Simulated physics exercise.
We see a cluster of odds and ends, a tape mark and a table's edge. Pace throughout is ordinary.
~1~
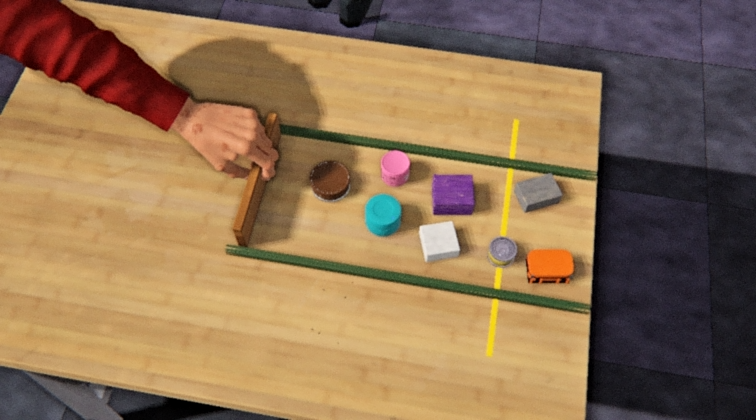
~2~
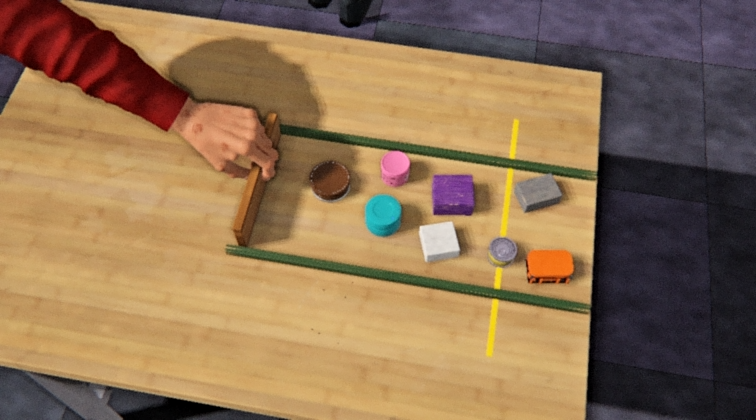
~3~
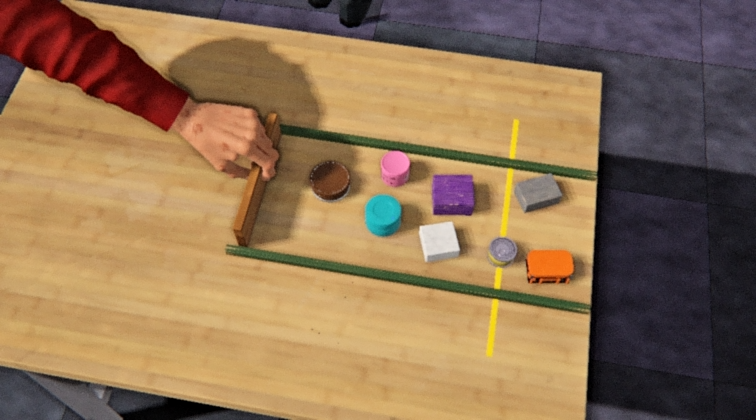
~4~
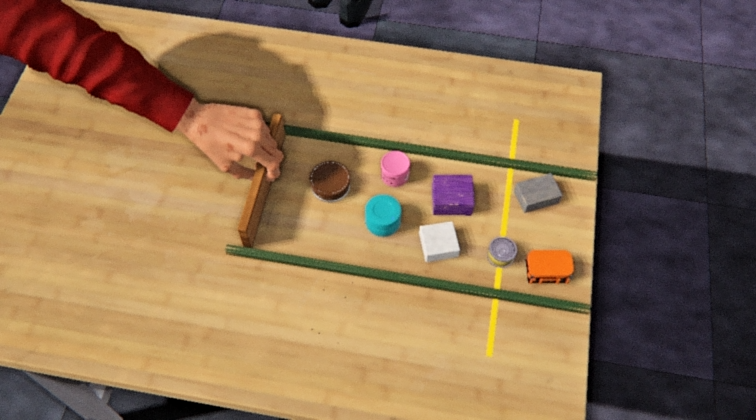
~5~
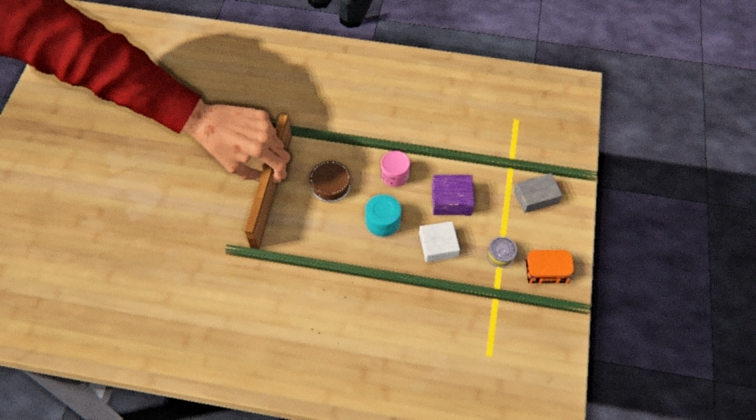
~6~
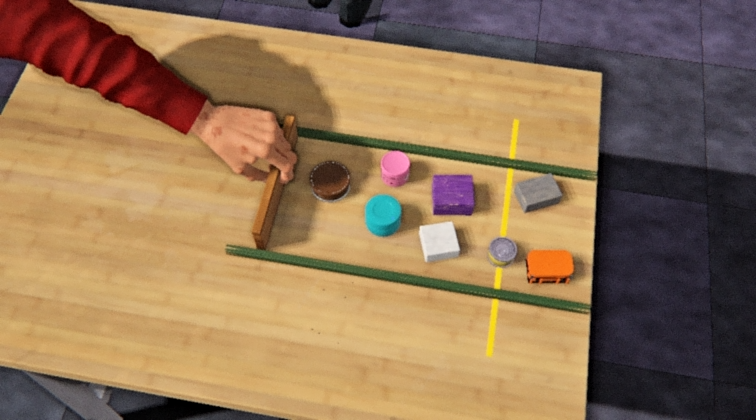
The video shows a red-sleeved hand holding a wooden board upright on a table, at first nearly still, then sliding it slightly right between green strips toward scattered small pots and blocks, which stay still around a yellow tape line.
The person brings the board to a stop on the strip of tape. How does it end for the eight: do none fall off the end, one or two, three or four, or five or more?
Missing: Below three, above nil.
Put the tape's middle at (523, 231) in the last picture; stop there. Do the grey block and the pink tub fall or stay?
Result - the grey block is gone, the pink tub is safe.
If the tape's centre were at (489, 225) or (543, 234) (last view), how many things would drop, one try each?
First 0, second 3.
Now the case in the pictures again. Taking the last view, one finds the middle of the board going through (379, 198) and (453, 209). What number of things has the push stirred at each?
First 3 and then 8.
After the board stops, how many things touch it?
4 of them.
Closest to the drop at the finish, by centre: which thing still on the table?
The one you want is the orange case.
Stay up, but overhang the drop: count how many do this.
1.
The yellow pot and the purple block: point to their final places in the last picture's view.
Yellow pot: (547, 273); purple block: (567, 202).
Soon after, none off yet; orange case at rest near (549, 267); grey block at rest near (538, 193); yellow pot at rest near (502, 252).
In the end, the number that fall off is one or two; gone, grey block.
